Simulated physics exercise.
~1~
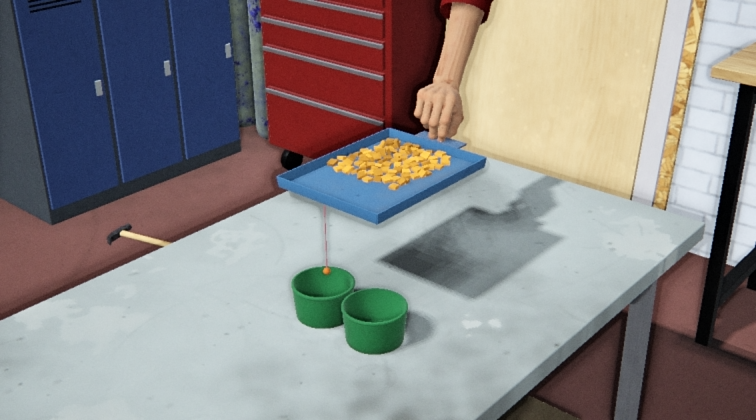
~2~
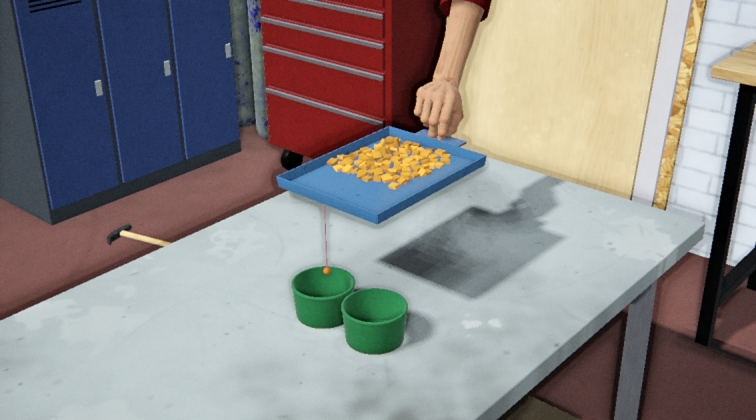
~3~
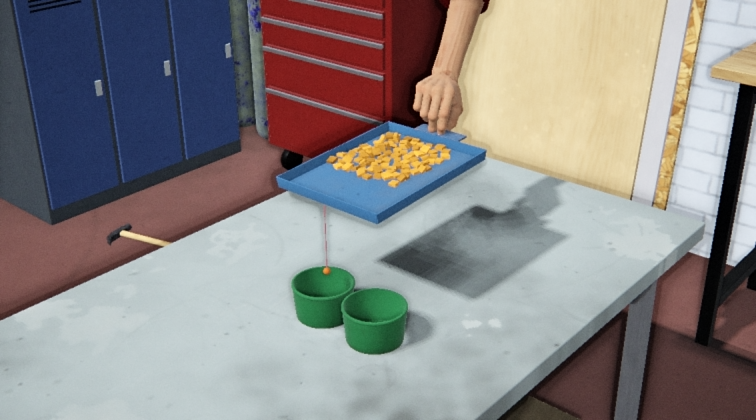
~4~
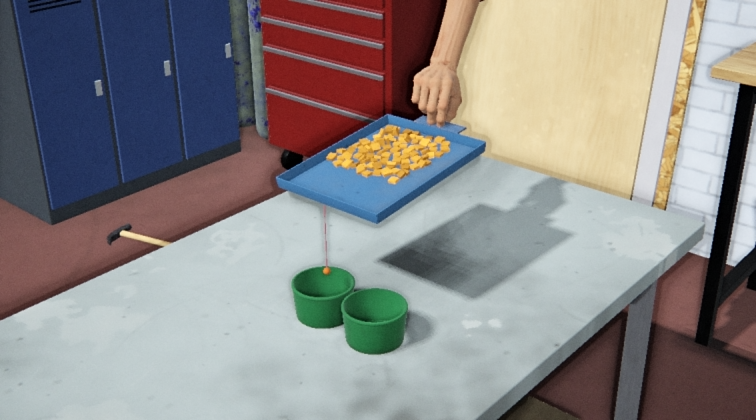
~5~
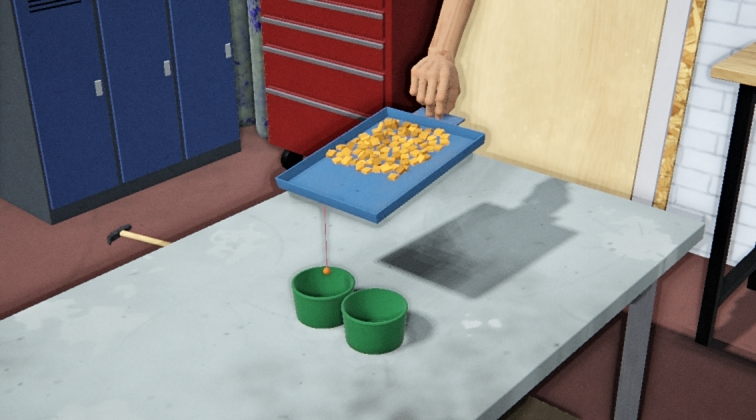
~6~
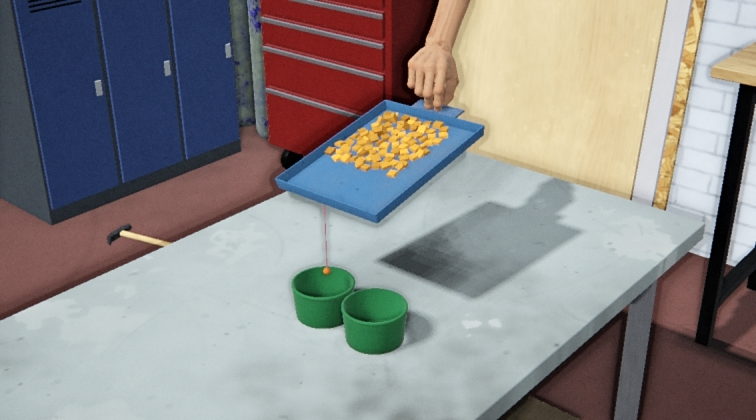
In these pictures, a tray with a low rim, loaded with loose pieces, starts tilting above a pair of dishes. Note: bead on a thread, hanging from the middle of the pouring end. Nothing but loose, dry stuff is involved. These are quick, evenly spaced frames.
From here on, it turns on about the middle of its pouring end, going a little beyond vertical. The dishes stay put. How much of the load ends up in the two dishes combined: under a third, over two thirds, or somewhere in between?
Under a third.
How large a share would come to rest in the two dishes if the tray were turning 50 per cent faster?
Estimated share: Some 20%.
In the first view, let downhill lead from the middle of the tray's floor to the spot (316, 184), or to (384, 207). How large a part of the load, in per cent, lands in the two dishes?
That comes to 0 per cent the first time and 60 per cent the second.
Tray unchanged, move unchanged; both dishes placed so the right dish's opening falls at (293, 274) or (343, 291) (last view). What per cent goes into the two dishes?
About 50 and 40 per cent.
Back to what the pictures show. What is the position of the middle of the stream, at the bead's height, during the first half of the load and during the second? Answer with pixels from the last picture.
For the early half I get (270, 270), and for the late half (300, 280).
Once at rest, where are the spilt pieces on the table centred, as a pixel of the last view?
It centres at roughly (258, 314).
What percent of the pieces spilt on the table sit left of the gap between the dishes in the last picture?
Left share: Some 100 per cent.
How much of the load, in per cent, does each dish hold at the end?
At the end, 20 percent of the load sits in the left dish and 0 percent in the right dish.
Soon after the last picture, tray tipped steeply; nearly all on the tray; a small part in the air.
A little later, tray tipped right over; most on the tray; a stray few in the left dish; a small part outside both; a small part in the air.
Later still, tray tipped past a quarter turn; a stray few in the right dish; about a quarter in the left dish; most outside both.
At rest, tray tipped past a quarter turn; a stray few in the right dish; about a quarter in the left dish; most outside both.
